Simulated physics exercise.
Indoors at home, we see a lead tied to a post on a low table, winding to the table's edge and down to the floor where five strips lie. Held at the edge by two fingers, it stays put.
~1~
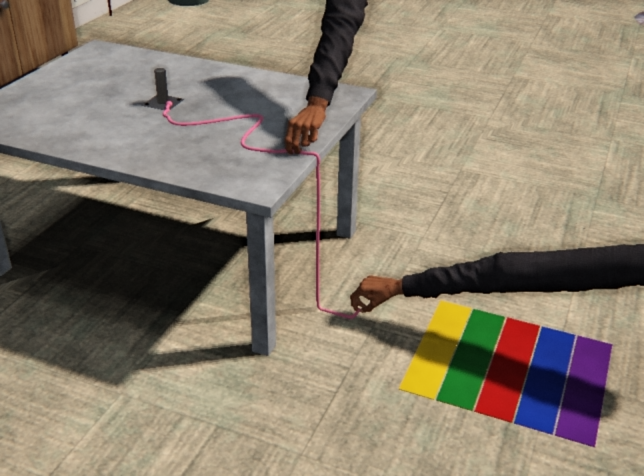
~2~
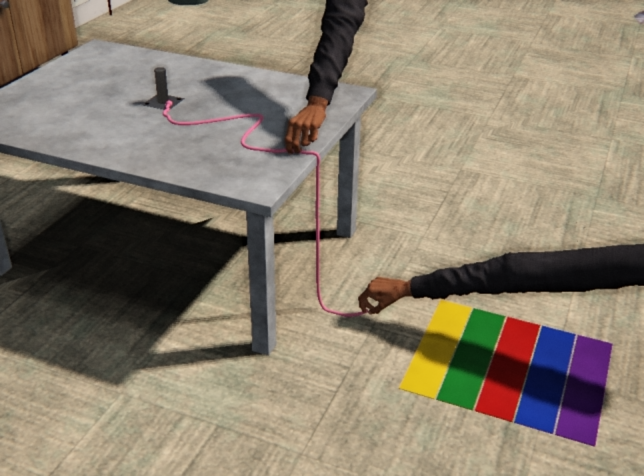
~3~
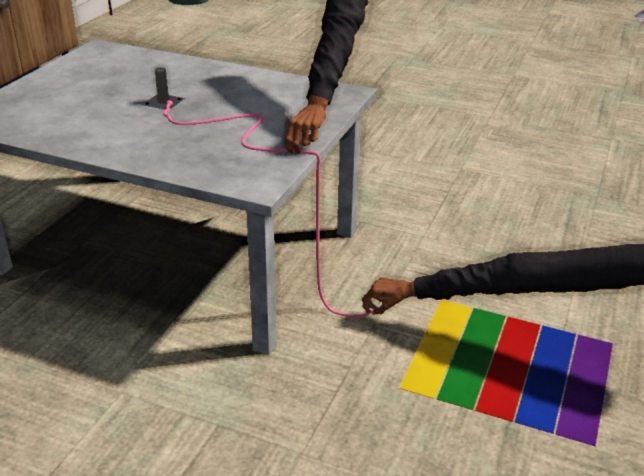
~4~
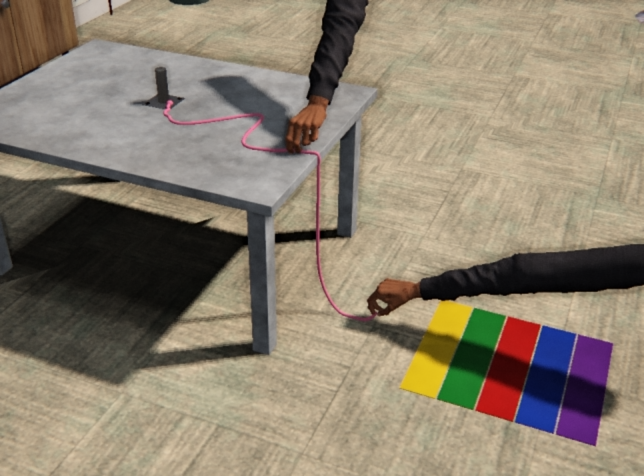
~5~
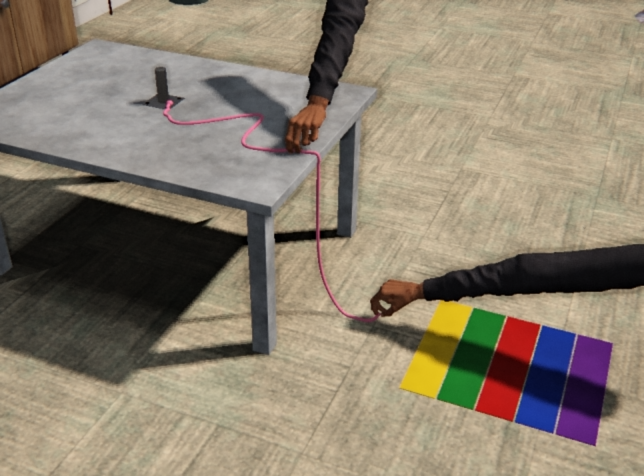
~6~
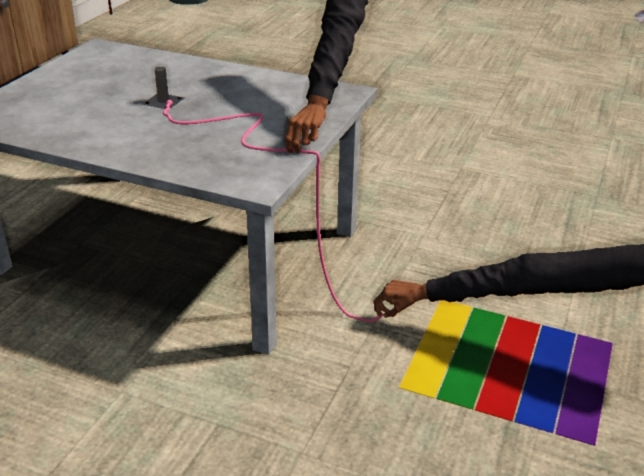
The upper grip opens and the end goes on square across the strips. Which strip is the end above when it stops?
The purple one.
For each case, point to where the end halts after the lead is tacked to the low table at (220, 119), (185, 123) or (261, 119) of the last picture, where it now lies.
Going try by try, I'd put it close to (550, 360), then (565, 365), and finally (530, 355).
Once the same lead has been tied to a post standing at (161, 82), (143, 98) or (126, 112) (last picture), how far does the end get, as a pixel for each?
Try by try, around (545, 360), (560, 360) and (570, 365).
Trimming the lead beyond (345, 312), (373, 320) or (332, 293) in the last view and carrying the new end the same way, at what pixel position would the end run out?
In that order: (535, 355), (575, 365) and (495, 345).
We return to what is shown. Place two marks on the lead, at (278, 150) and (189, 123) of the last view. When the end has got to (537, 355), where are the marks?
At (347, 199), then (225, 116).
Soon after, end near (537, 355); over blue.
Then, end near (572, 365); over purple.
At full stretch, end near (592, 370); over purple. Over purple.
